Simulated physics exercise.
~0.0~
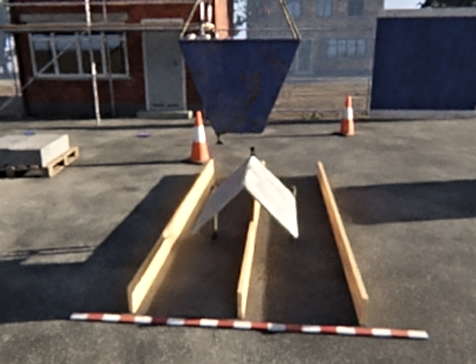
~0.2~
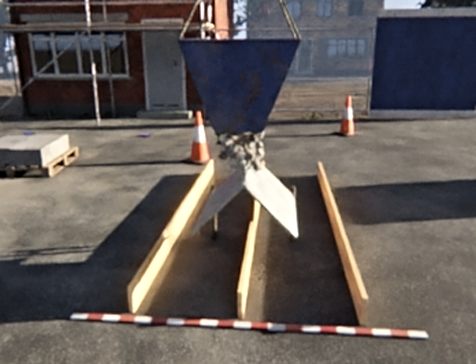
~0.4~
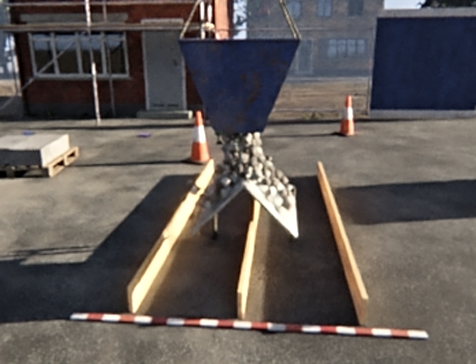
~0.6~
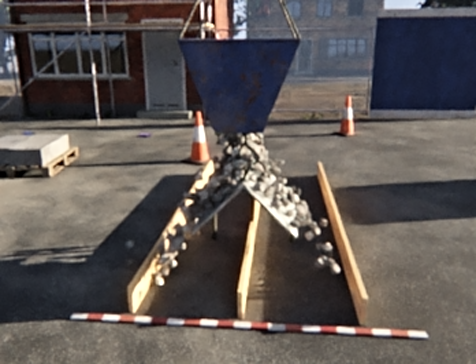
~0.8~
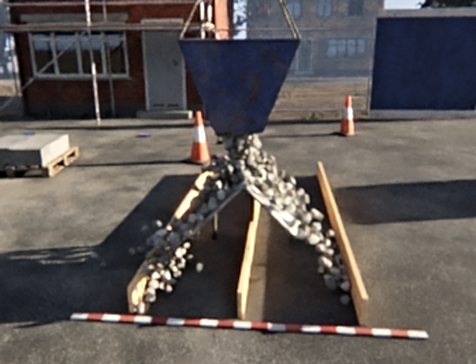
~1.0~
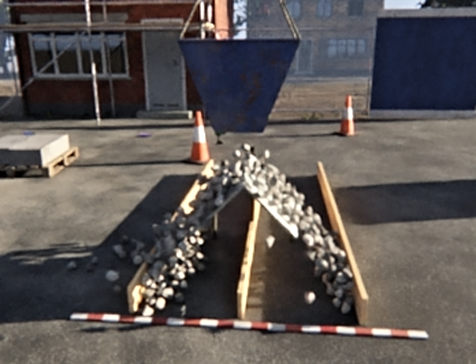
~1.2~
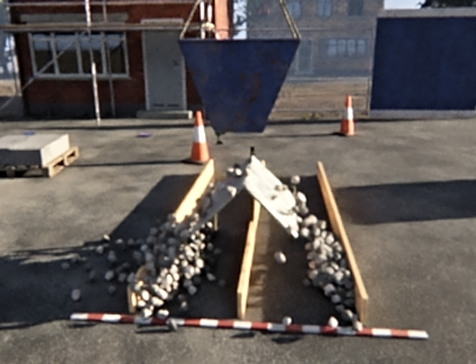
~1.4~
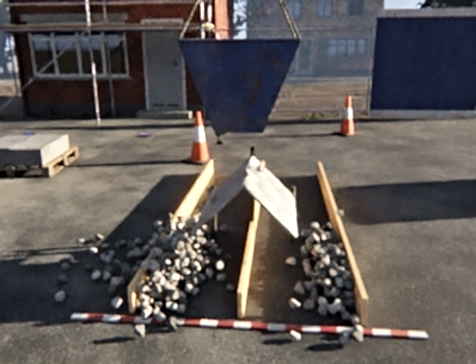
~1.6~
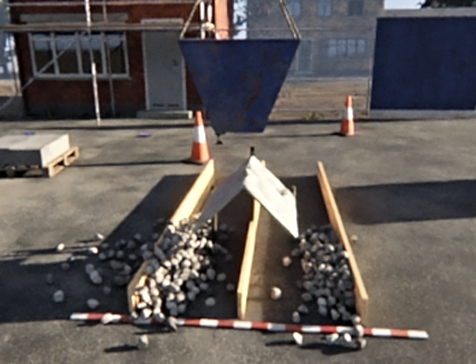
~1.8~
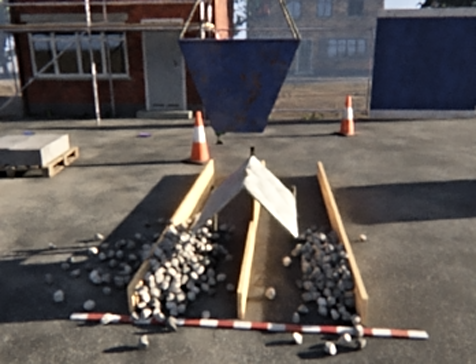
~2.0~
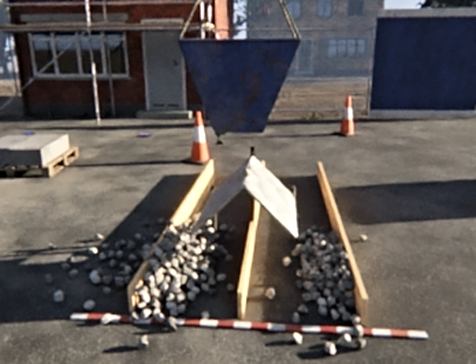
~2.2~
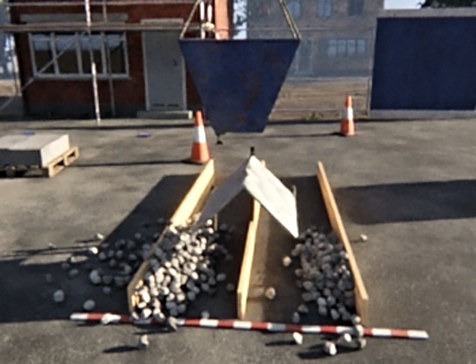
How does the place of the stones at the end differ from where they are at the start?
At the start the stones are up inside the hanging blue skip. By the end they lie on the ground below, mostly in the two bays between the boards, with some scattered outside to the left.
A hanging blue skip drops rocks over sloping steel into two bays, more going left.
